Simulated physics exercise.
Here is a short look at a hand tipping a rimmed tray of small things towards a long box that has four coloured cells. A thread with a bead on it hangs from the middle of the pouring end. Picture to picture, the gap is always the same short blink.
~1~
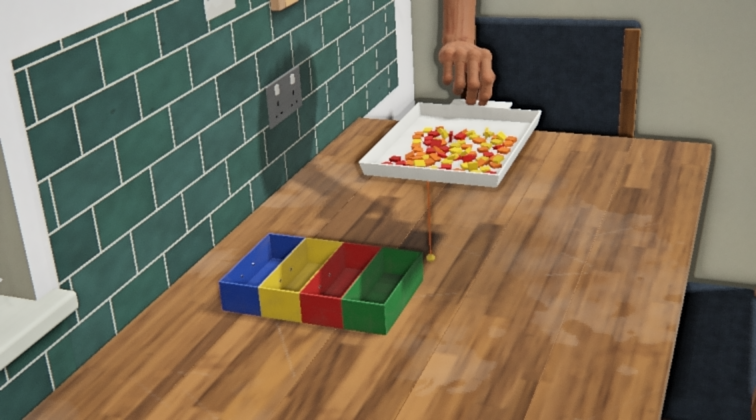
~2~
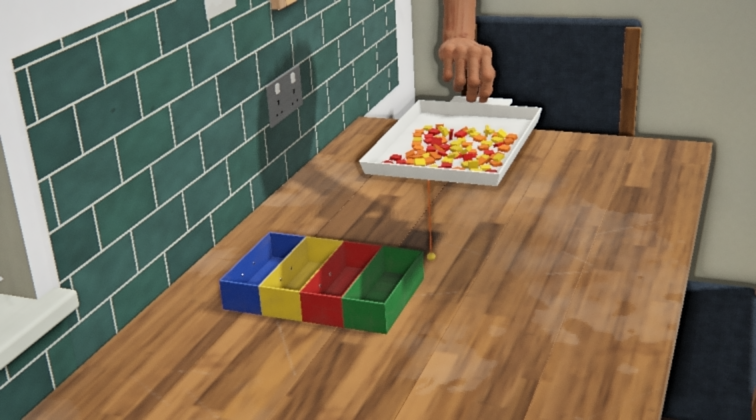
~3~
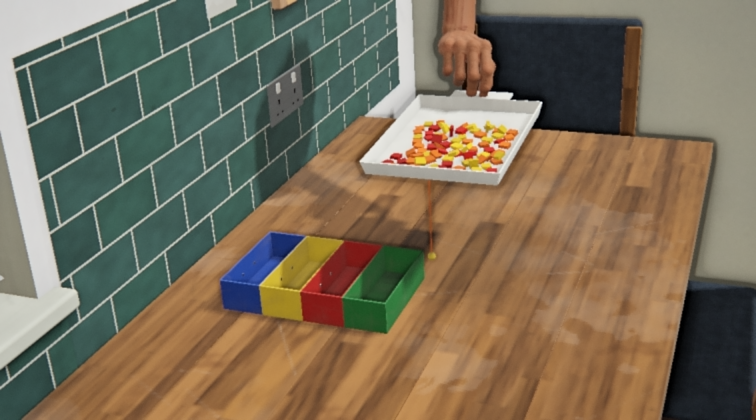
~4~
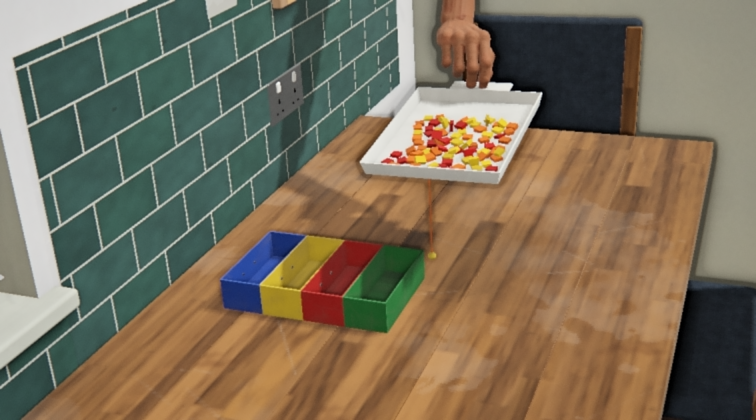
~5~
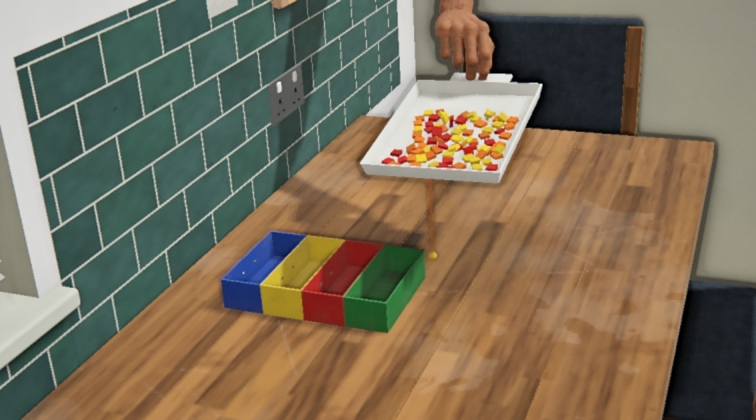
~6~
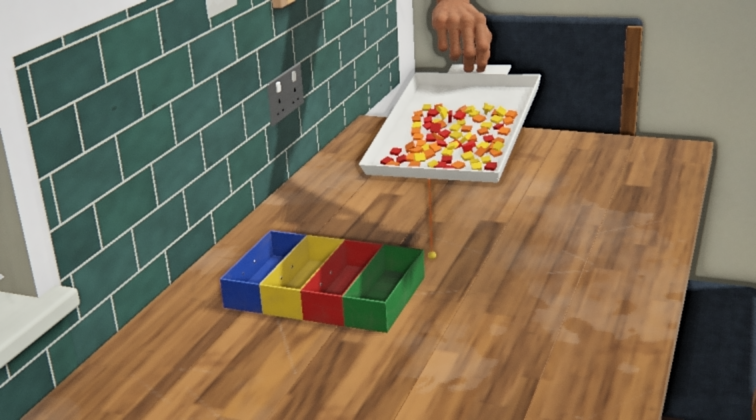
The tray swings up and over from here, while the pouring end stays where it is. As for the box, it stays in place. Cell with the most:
Green.
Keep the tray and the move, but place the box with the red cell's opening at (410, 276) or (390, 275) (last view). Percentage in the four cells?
You'd see roughly 100 per cent first and roughly 90 per cent second.
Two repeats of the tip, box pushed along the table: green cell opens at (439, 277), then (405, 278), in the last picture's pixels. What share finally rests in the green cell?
Trial 1 20%, trial 2 30%.
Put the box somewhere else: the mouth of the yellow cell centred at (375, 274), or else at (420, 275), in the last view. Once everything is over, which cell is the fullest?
The cell in yellow, then the blue cell.
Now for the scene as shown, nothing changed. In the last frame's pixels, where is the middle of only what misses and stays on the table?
Somewhere about (440, 317), I'd say.
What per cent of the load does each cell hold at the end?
Blue cell: Roughly 0; yellow cell: Roughly 0; red cell: Roughly 20; green cell: Roughly 40.
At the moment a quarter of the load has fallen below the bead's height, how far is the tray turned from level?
That happens at around 90°.
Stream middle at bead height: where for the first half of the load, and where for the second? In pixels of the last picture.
First roughly (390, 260), then roughly (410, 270).
Soon, tray tipped steeply; all on the tray.
A while on, tray tipped right over; about half on the tray; a small part in the green cell; a stray few in the red cell; about a third falling or outside the box.
Towards the end, tray tipped past a quarter turn; about a third in the green cell; about a quarter in the red cell; about half falling or outside the box.
Finally, tray tipped past a quarter turn; about a third in the green cell; about a quarter in the red cell; none in the yellow cell; none in the blue cell; about half outside the box.
